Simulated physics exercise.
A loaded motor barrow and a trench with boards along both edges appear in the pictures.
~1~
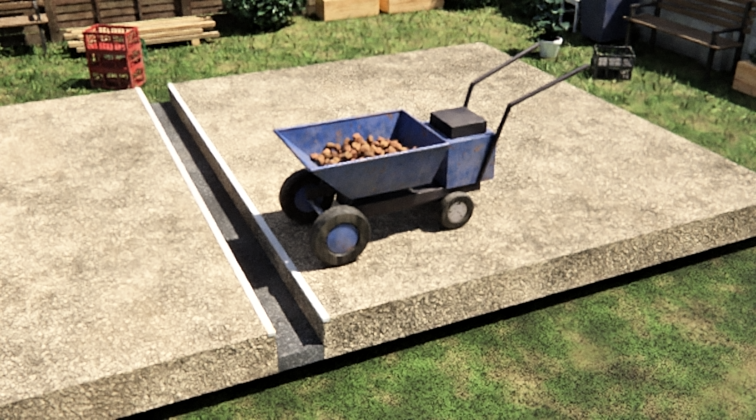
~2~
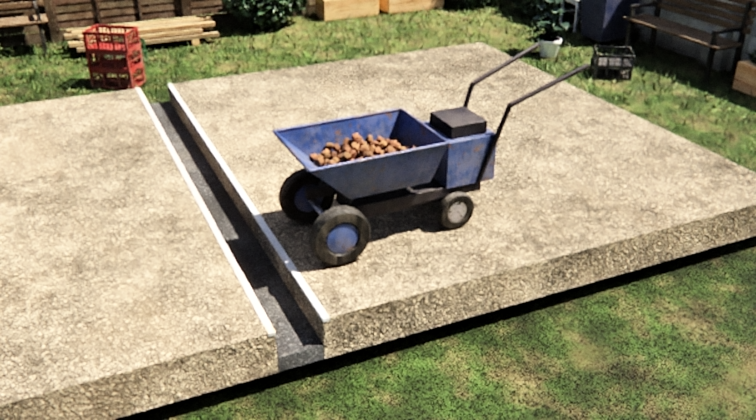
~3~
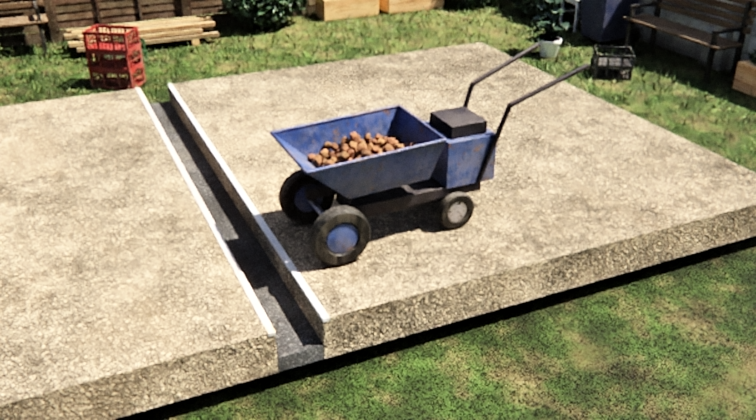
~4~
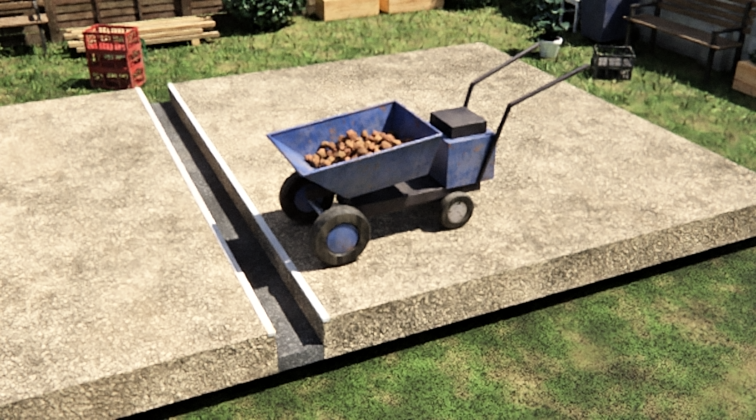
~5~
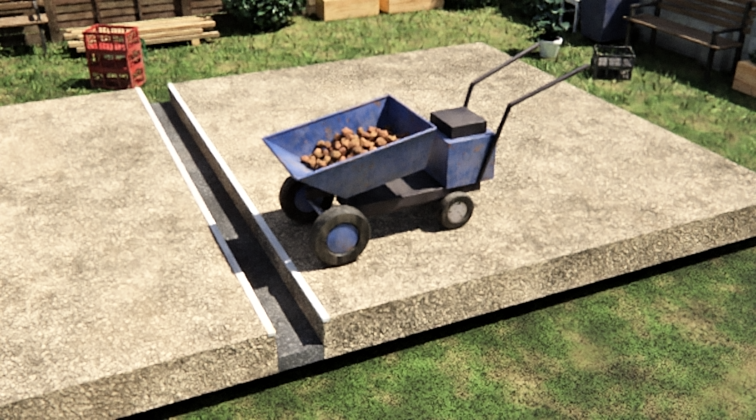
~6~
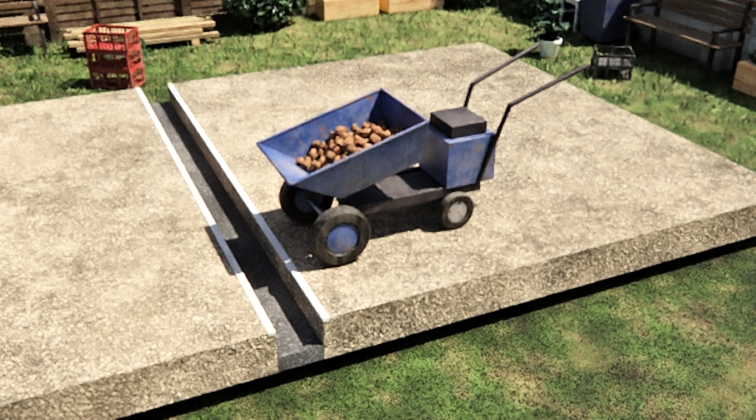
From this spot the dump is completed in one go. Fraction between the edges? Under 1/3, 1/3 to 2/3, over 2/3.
Under 1/3.
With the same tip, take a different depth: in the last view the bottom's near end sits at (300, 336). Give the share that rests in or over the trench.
I'd say roughly 20 in a hundred.
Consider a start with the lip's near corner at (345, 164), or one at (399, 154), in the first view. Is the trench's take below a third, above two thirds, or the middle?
At the first stop the answer is above two thirds, and at the second it is in the middle band.
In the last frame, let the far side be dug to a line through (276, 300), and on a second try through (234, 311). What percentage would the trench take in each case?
In order: 0 per cent, then 70 per cent.
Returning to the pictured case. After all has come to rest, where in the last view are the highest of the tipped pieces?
My guess for the top is about pixel (212, 252).
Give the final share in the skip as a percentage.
I'd put it at about 0 per cent.
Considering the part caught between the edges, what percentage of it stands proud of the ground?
5 per cent, near enough.
Just after the last frame, skip tipped steeply; every one in the skip.
A moment on, skip tipped right over; roughly a third in the skip; about a tenth in or heaped over the trench; roughly two thirds beyond it.
Further on, skip tipped right over; roughly a quarter in or heaped over the trench; the larger part beyond it.
When it is over, skip tipped right over; roughly a quarter in or heaped over the trench; the larger part beyond it.
